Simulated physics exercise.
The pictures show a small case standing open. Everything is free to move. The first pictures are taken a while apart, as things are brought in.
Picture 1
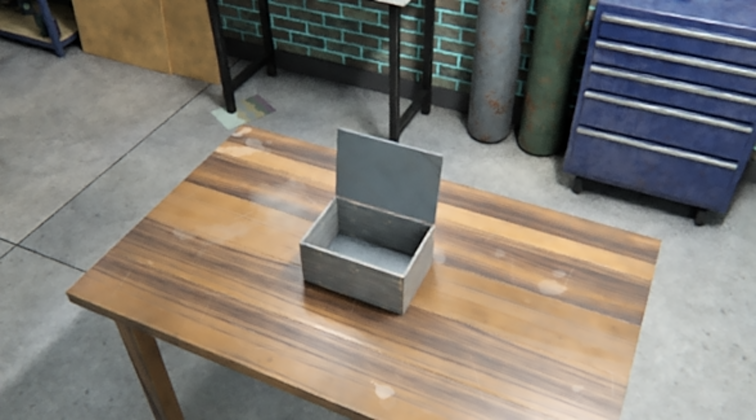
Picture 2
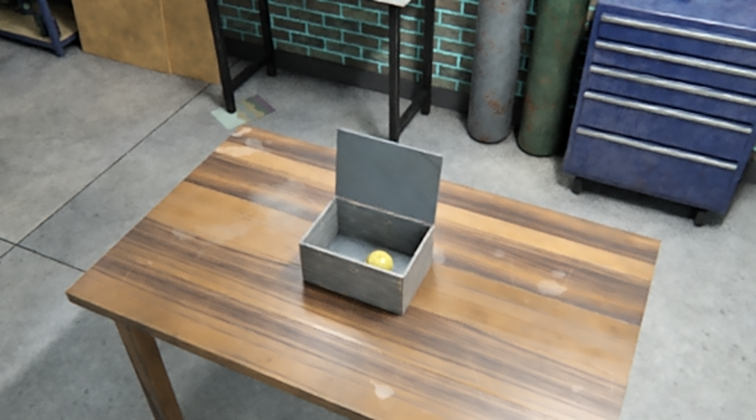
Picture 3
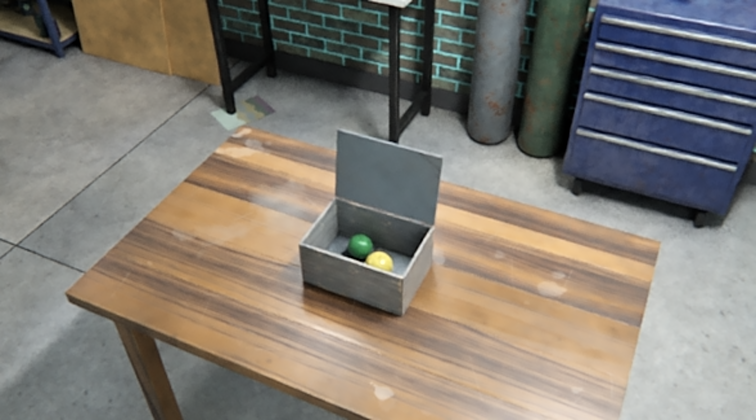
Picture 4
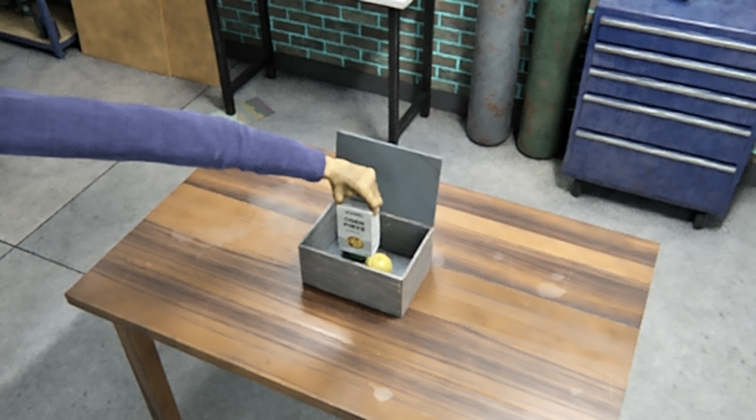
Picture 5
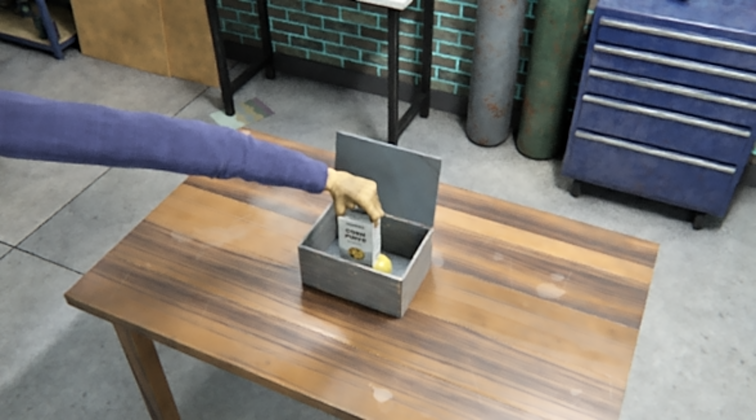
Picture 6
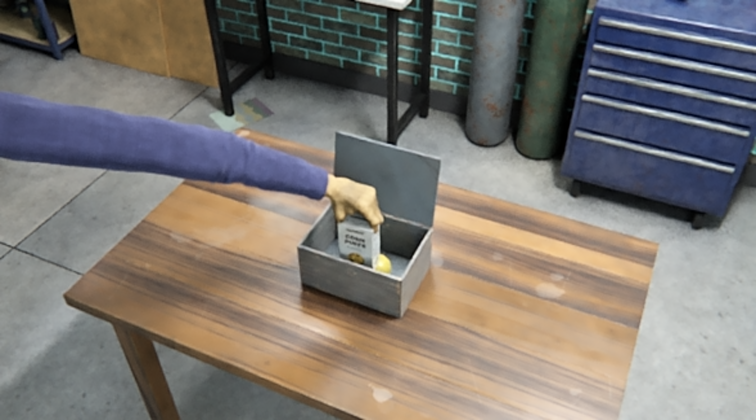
A hand in a purple sleeve reaches in from the left over a wooden table in a workshop, seen from above by a still camera. On the table stands an open grey box, with a blue tool chest, gas cylinders and brick wall behind. A yellow ball and then a green one appear inside, and the hand lowers a white packet into the box, still gripping it.
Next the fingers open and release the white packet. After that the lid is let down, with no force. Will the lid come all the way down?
It shuts flat.
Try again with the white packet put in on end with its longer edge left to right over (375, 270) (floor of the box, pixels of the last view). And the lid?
Then it shuts flat.
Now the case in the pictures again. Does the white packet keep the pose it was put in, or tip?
It tips.
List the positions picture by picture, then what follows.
In the first picture, the last thing is not in view yet.
In the second picture, the last thing is not in view yet.
In the third picture, the last thing is not in view yet.
The fourth picture shows coming down; white packet (358, 226).
The fifth picture shows coming down; white packet (360, 237).
The sixth picture shows put in, still held; white packet (359, 243).
Then, 0.60 s on from there, white packet on its side near (353, 260); yellow apple shifted about its own width.
Then, 1.40 s on from there, lid 72° above the rim; white packet on its side near (353, 268); yellow apple shifted about its own width; green apple shifted a little.
Then, 2.00 s on from there, lid 26° above the rim; white packet on its side near (353, 268); yellow apple shifted about its own width; green apple shifted a little.
In the end, lid shut; toppled in the box, white packet; moved from the start, yellow apple; green apple unmoved. At the end, from the last picture's camera, white packet near (353, 268).
